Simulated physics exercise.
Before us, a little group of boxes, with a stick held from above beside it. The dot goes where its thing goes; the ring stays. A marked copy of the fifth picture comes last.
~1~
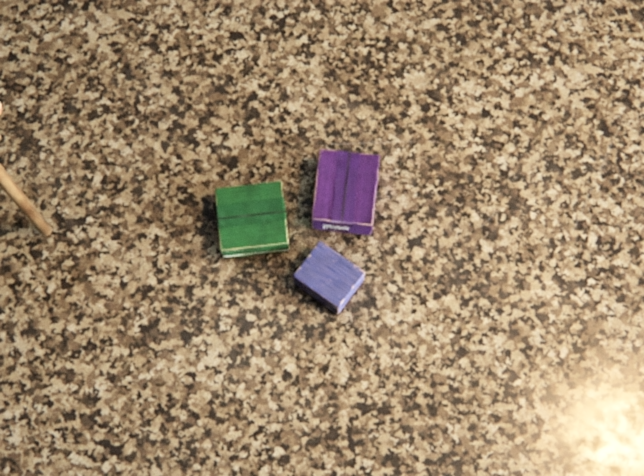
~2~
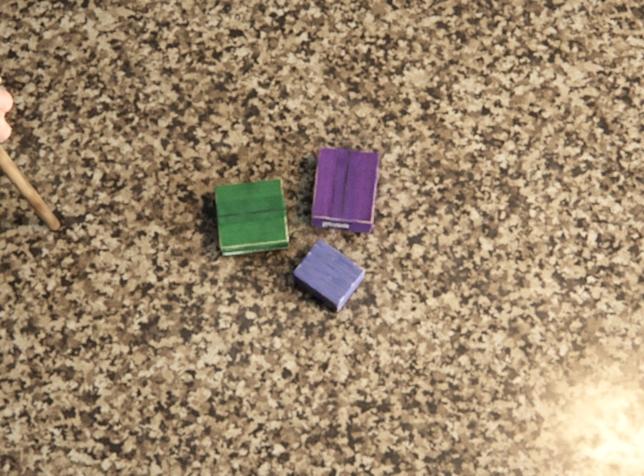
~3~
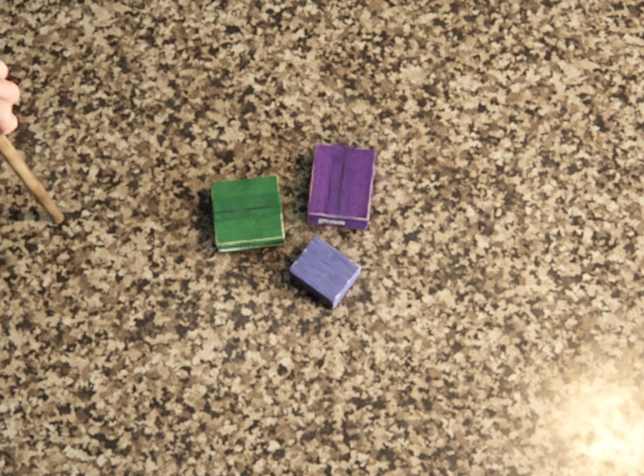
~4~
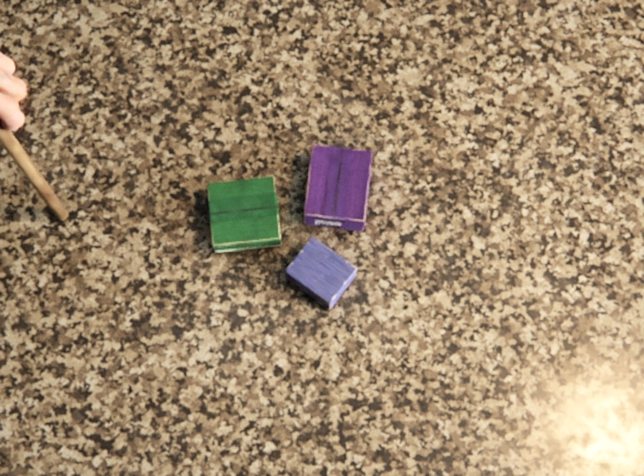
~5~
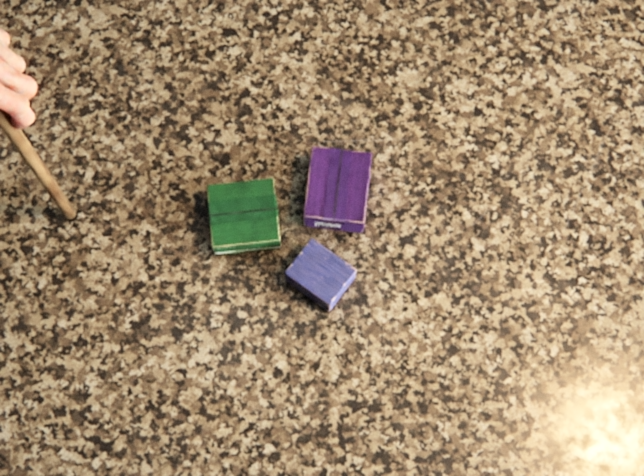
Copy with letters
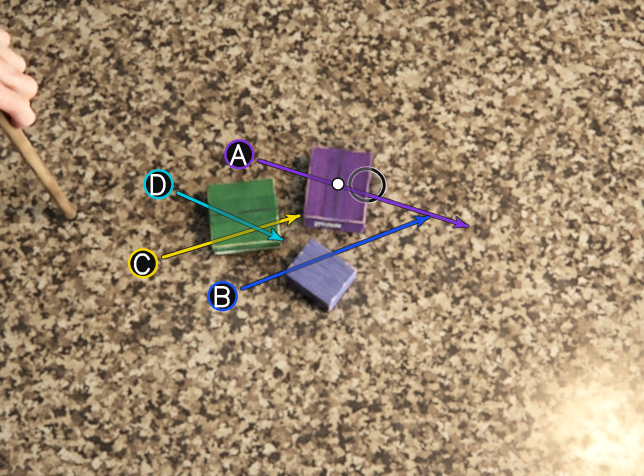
On a speckled stone countertop, a green box, a purple box and a smaller blue block sat close together, barely shifting in view, while a hand at the left edge moved a thin stick slightly inward.
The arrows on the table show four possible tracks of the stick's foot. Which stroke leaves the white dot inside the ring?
Stroke D.
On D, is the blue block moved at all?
Yes.
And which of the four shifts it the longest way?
A.
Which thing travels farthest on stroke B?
The blue block goes farthest.
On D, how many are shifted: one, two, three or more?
Three or more.
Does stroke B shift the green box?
No.
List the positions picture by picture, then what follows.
The first frame shows purple box (345, 193); blue block (329, 278); green box (252, 220).
The second frame shows green box (252, 218); purple box (345, 190).
The third frame shows blue block (325, 273); green box (248, 214).
The fourth frame shows purple box (338, 188); blue block (321, 274).
The fifth frame shows green box (244, 217); purple box (337, 190); blue block (321, 275).
On the copy, A from (259, 161) to (467, 226); B from (242, 289) to (428, 217); C from (163, 257) to (299, 216); D from (178, 193) to (282, 240); the ring at (367, 185); the white dot at (338, 184).
On D. First, foot of the stick (216, 210); purple box (337, 190); green box (253, 218).
Then, foot of the stick (254, 227); purple box (358, 191); green box (291, 234); blue block (342, 286).
Finally, foot of the stick (282, 240); purple box (369, 192); green box (319, 251); blue block (365, 301); the dot on the purple box is in the ring.
By contrast, A leaves the dotted thing at (415, 248); B leaves the dotted thing at (337, 190); C leaves the dotted thing at (389, 162).
